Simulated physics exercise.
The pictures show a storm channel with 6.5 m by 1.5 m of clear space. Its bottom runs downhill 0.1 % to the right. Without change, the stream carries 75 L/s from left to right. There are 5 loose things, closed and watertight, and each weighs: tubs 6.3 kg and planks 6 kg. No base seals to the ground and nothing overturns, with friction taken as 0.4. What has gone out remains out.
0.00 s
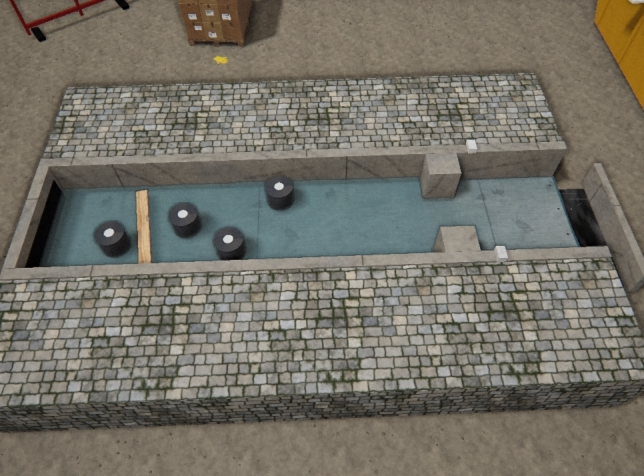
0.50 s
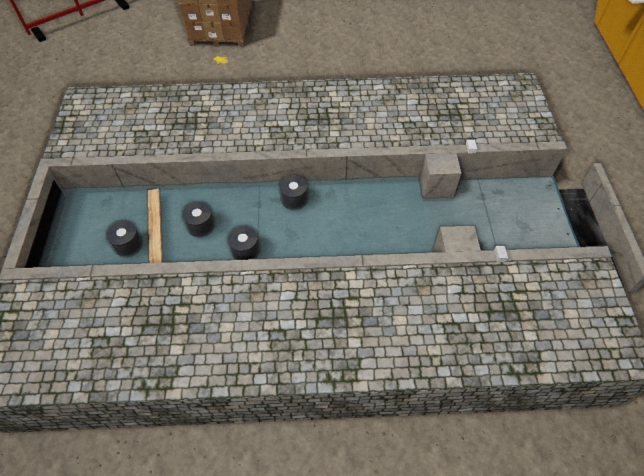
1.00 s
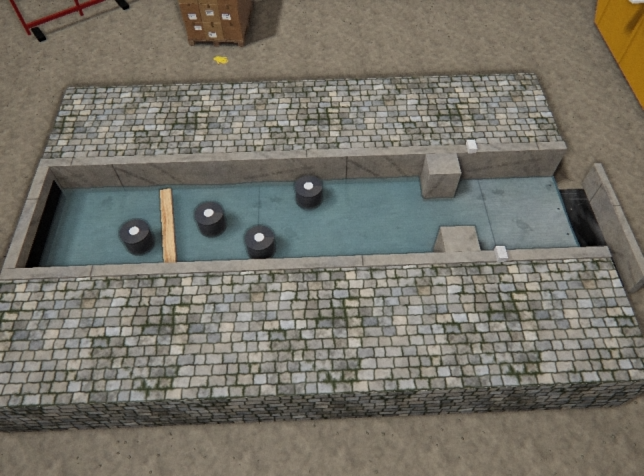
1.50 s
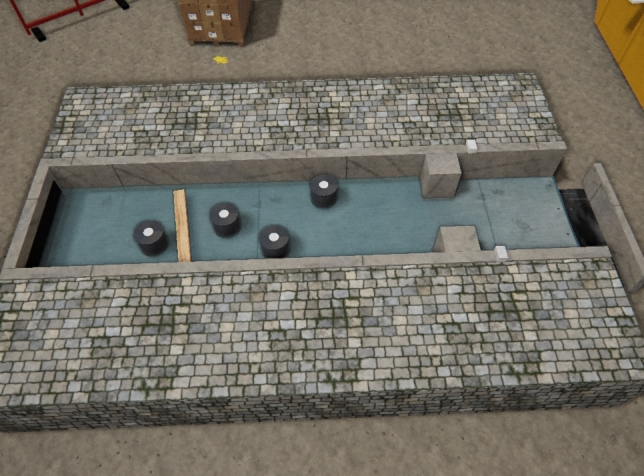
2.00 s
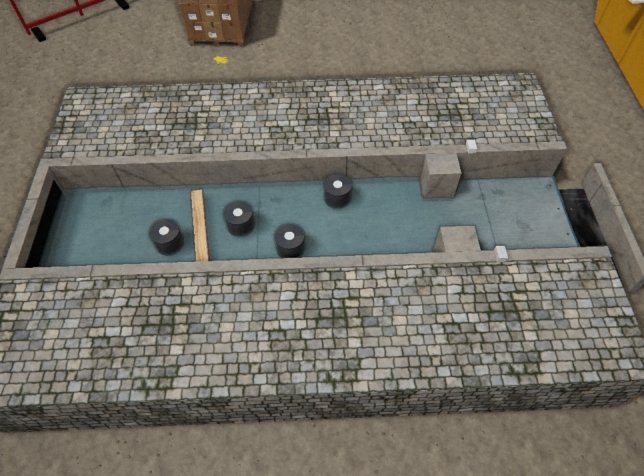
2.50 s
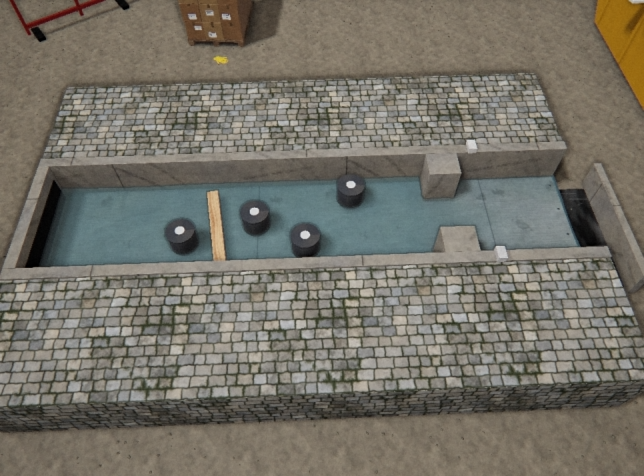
A narrow channel of shallow blue-green water runs between two banks of grey cobblestone on a brown floor, seen from above at an angle by a still camera. Four dark round tubs with pale centres and one light wooden plank float in its left half, with concrete blocks farther right. The tubs and the upright plank drift slowly and steadily rightward together, keeping roughly their spacing.
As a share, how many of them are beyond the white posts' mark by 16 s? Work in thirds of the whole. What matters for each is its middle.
I would say one to two thirds.
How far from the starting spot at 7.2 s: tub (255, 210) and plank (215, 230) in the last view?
The shifts read 250 cm and 250 cm, in that sequence.
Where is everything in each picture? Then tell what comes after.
In the first picture, a plank at (143, 227), afloat; a tub at (279, 187), afloat; 14 cm deep round most things; 0 of 5 have shifted.
In the second picture, a plank at (154, 226) floats, 14 cm from its start; a tub at (294, 186), afloat, 18 cm from its start; about 1150 L in view; 5 of 5 have shifted.
In the third picture, a plank at (168, 225), afloat, 31 cm from its start; a tub at (309, 186) floats, 38 cm from its start; 15 cm deep round most things; 5 of 5 have shifted.
In the fourth picture, a plank at (182, 227) floats, 49 cm from its start; a tub at (324, 185), afloat, 57 cm from its start; about 1150 L in view; 5 of 5 have shifted.
In the fifth picture, a plank at (199, 227), afloat, 71 cm from its start; a tub at (338, 185) floats, 75 cm from its start; about 1150 L in view; 5 of 5 have shifted.
In the sixth picture, a plank at (216, 228), afloat, 92 cm from its start; a tub at (351, 185), afloat, 92 cm from its start; 14 cm deep round most things; 5 of 5 have shifted.
After 3.5 s 0 of 5 are over the mark; 5 afloat.
After 7.2 s 2 of 5 are over the mark; 3 afloat.
After 12.0 s 3 of 5 are over the mark; 2 afloat.
After 16.0 s 3 of 5 are over the mark; 2 afloat.
